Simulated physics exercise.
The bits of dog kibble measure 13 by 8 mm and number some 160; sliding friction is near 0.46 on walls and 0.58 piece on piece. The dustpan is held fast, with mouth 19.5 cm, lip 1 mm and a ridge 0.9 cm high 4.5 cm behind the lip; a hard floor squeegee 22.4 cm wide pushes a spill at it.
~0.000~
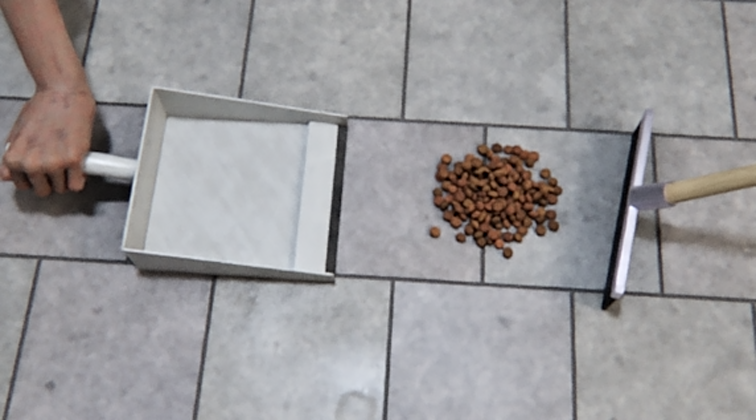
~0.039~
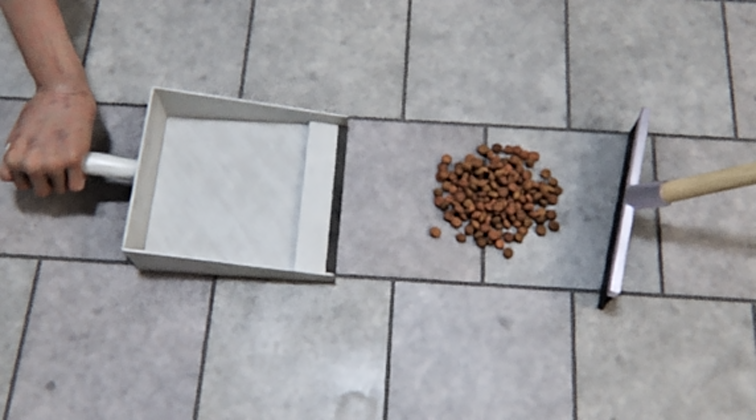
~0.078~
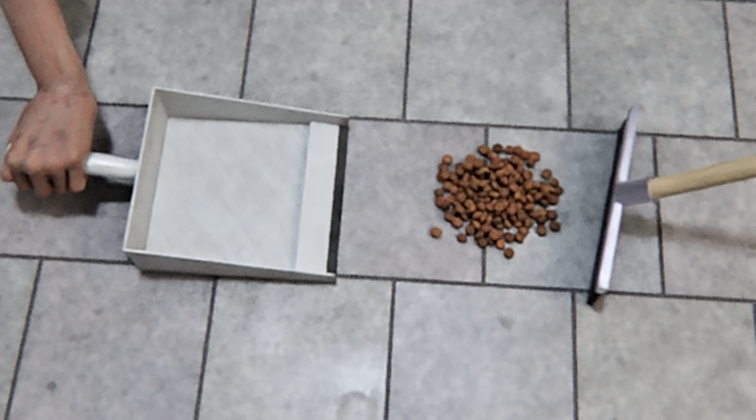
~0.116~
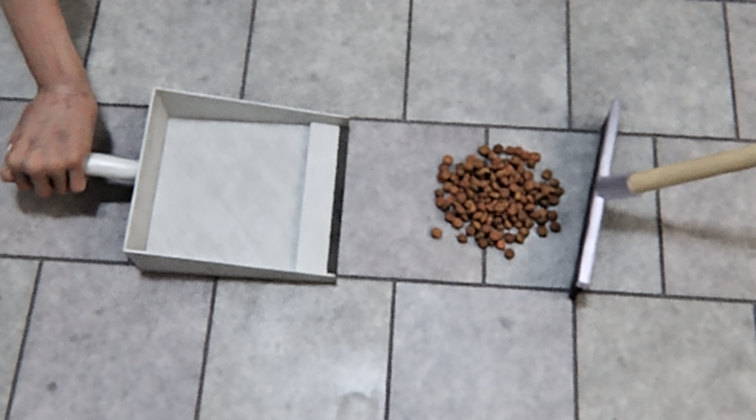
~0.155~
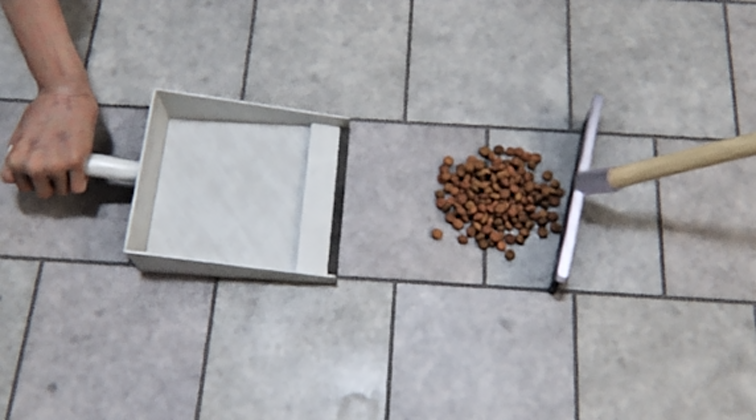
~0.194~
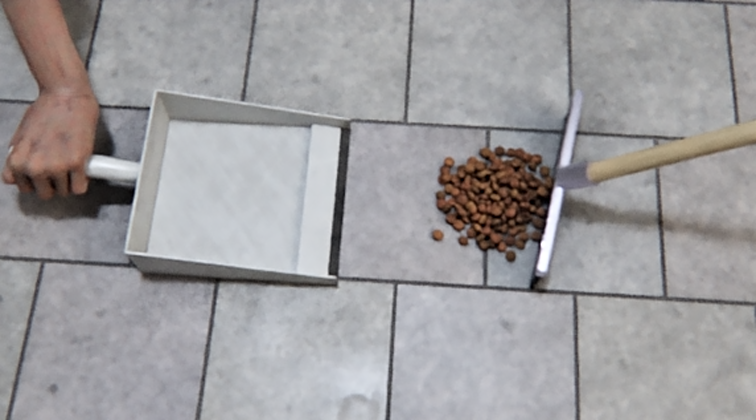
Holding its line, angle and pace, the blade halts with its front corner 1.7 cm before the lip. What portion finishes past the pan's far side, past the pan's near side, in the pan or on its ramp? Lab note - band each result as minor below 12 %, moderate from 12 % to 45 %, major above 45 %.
In order: Far side: A middling share; near side: A small share; pan: A middling share.
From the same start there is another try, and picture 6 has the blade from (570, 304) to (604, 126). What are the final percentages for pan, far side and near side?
Pan 5, far 5, near 0.
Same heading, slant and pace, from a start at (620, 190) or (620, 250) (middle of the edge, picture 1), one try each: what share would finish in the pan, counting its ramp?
First try about 30 per cent, second about 20 per cent.
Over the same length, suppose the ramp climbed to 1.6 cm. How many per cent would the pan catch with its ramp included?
Roughly 25 per cent.
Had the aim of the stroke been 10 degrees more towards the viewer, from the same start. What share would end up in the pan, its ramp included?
Under that change, roughly 30 in a hundred.
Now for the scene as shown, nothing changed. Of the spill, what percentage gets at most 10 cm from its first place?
0 percent, roughly.
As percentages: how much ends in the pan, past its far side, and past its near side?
So it's far side at 25 percent, near side at 0 percent, and the pan at 30 percent.
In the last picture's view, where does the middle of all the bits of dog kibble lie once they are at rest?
Roughly (353, 153).
After 0.37 s, middle of the blade 14 cm from the lip; 0 % over the lip, far side 5 %, near side 0 %.
Then, at 0.49 s, middle of the blade 7 cm from the lip; 0 % over the lip, far side 20 %, near side 0 %.
Then, at 0.75 s, middle of the blade 4 cm from the lip; 30 % over the lip, far side 25 %, near side 0 %.
In the end, at 1.2 s, far side 25 %, near side 0 %, pan 30 %, in front of the lip or behind the blade 45 %.
